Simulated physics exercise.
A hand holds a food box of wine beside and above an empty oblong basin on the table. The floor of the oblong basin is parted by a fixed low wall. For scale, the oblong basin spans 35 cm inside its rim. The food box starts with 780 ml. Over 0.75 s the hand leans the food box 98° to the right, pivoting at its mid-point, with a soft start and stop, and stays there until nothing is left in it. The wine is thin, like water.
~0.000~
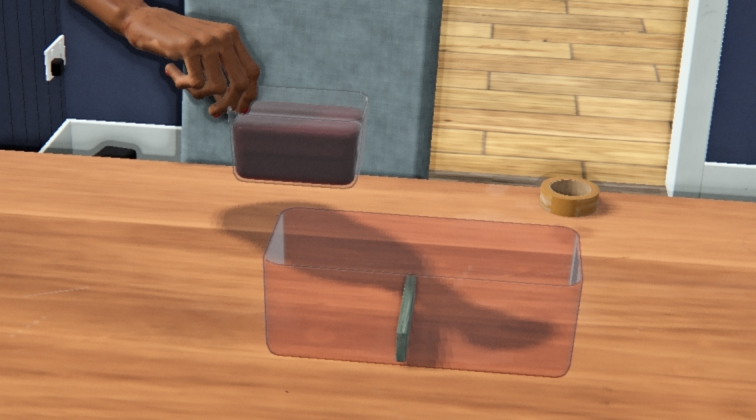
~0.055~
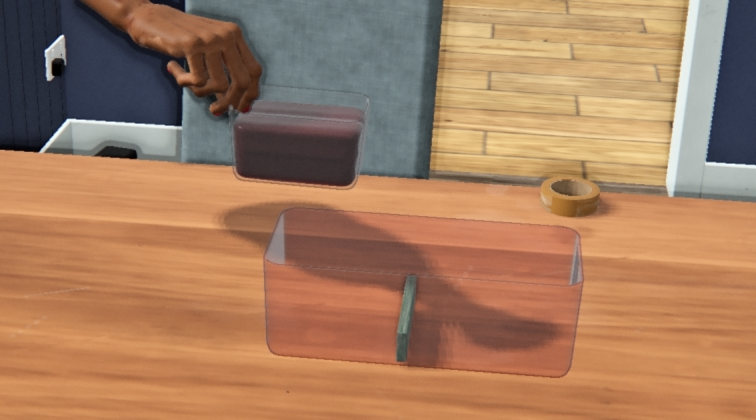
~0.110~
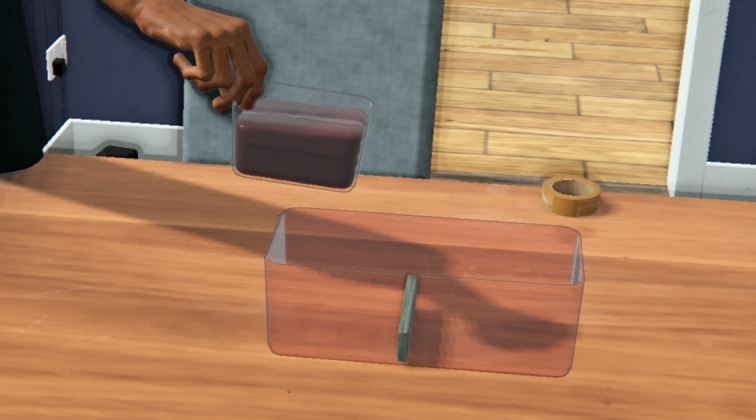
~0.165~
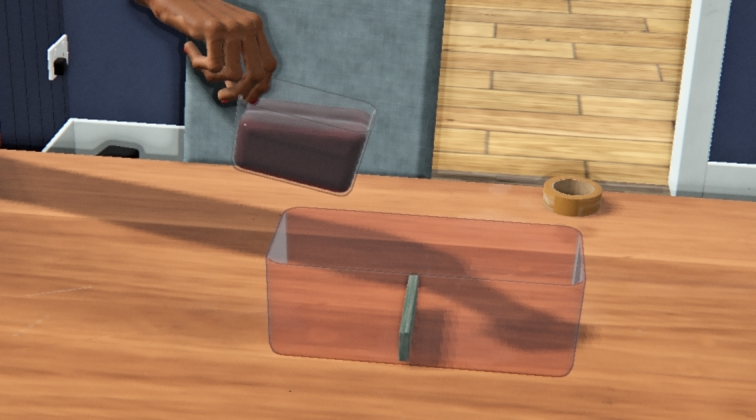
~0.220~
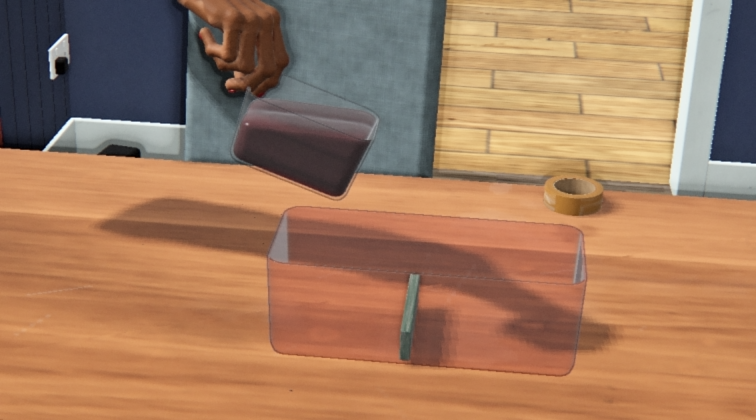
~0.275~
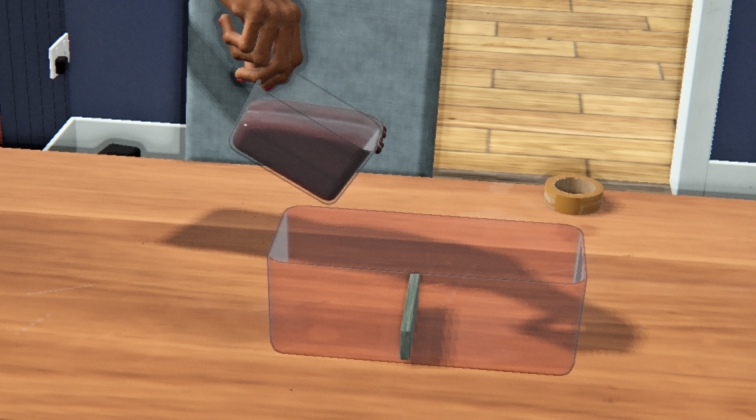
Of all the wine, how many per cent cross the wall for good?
The far part has some 62 per cent.
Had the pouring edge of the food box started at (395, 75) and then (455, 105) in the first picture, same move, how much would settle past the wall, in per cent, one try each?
In turn about 85 and 90 per cent.
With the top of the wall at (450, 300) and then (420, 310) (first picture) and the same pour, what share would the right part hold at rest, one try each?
In turn about 5 and 45 per cent.
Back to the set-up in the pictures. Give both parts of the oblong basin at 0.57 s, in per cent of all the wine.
Left about 3, right about 30.
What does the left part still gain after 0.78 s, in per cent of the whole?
About 12 per cent.
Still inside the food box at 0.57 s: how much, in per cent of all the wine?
Some 32 per cent.
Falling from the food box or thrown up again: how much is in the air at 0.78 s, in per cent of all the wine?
Near 4 in a hundred.
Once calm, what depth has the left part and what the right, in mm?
Left about 14 mm, right about 18 mm.
Then, 0.57 s in, the tilt is 84° and 33 per cent is still to pour, 3 is left of the wall and 30 right of it.
Then, 0.78 s in, the tilt is 98° and 8 per cent is still to pour, 24 is left of the wall and 63 right of it.
Then, 1.01 s in, the tilt is 98° and 2 per cent is still to pour, 34 is left of the wall and 63 right of it.
Then, 1.25 s in, the tilt is 98° and 0 per cent is still to pour, 36 is left of the wall and 63 right of it.
Finally, 37 per cent lies left of the wall, 62 right of it and 1 outside.
